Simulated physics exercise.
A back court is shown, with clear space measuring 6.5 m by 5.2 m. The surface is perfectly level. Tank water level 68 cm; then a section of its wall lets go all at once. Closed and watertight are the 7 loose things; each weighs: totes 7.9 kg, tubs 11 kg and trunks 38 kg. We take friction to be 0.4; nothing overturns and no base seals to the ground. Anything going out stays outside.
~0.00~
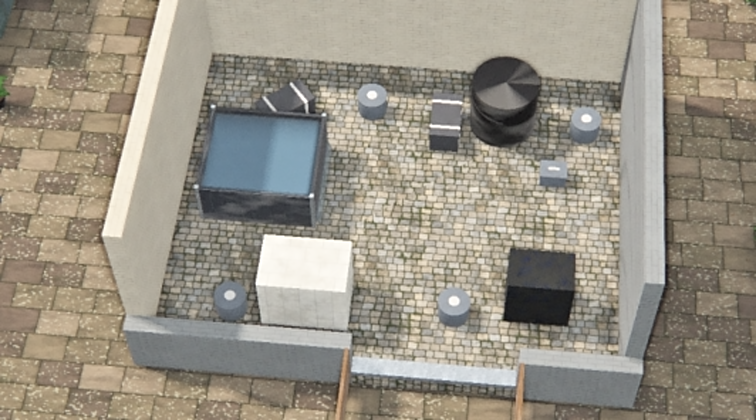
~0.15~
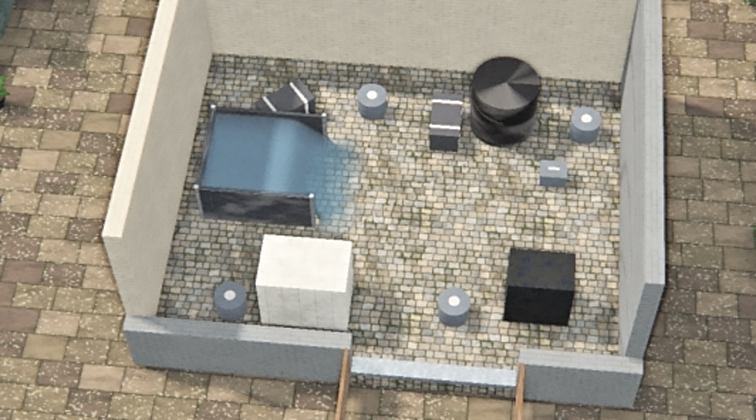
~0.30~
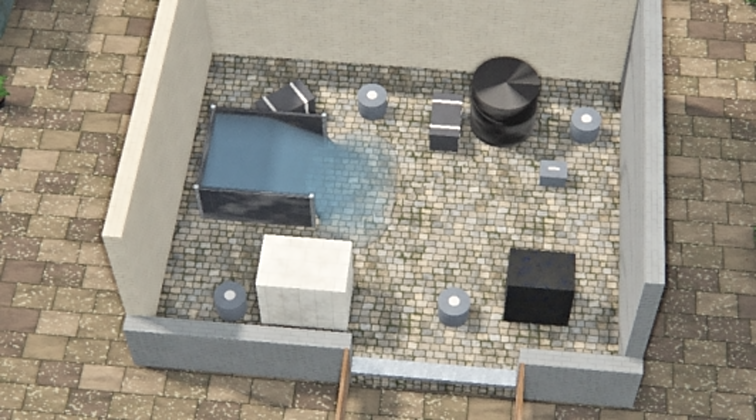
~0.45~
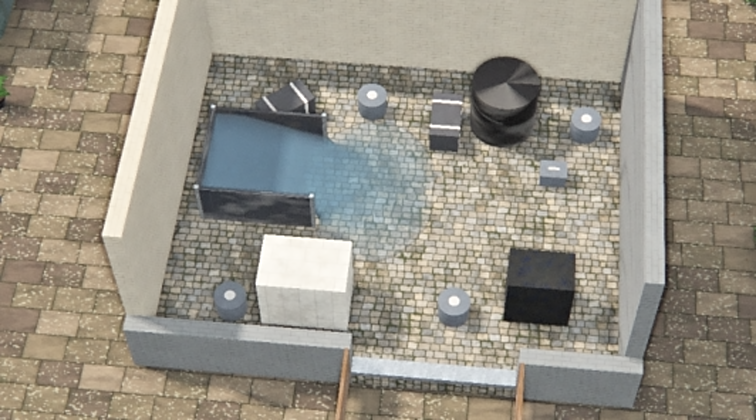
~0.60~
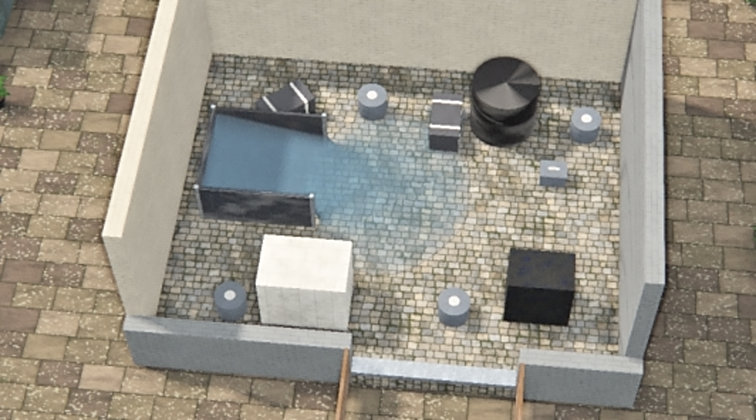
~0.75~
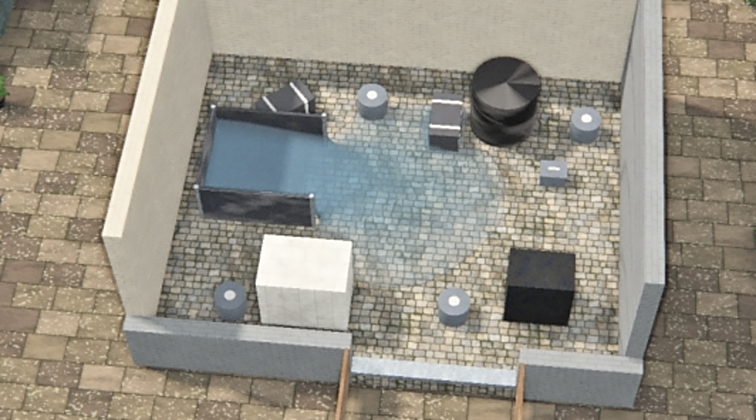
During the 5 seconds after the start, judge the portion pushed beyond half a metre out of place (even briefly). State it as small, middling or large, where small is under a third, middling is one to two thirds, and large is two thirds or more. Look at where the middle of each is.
Middling.
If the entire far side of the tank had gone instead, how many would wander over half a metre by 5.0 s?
Then 4.
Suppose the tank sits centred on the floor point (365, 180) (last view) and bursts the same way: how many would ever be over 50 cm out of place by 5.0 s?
So the tally would be 3.
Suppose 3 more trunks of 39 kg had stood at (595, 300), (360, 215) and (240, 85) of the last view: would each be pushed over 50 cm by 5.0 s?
Each in turn ends up beyond the limit, beyond the limit, within the limit.
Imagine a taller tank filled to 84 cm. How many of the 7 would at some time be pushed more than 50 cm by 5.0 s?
That would make 4 of them.
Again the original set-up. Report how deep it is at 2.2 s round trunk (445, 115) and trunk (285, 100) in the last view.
First about 12 cm, second about 0 cm.
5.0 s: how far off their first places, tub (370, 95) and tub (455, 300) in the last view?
In turn: 0 cm, washed out.
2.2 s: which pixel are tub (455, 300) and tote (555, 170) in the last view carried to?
First near (473, 333), second near (604, 153).
After 1.1 s 0 of 7 are over 50 cm from their spots; 0 afloat.
After 2.2 s 2 of 7 are over 50 cm from their spots; 1 afloat.
After 3.5 s 3 of 7 are over 50 cm from their spots; 1 afloat.
After 5.0 s 2 of 7 are over 50 cm from their spots, and 3 have been at some point; 2 afloat.
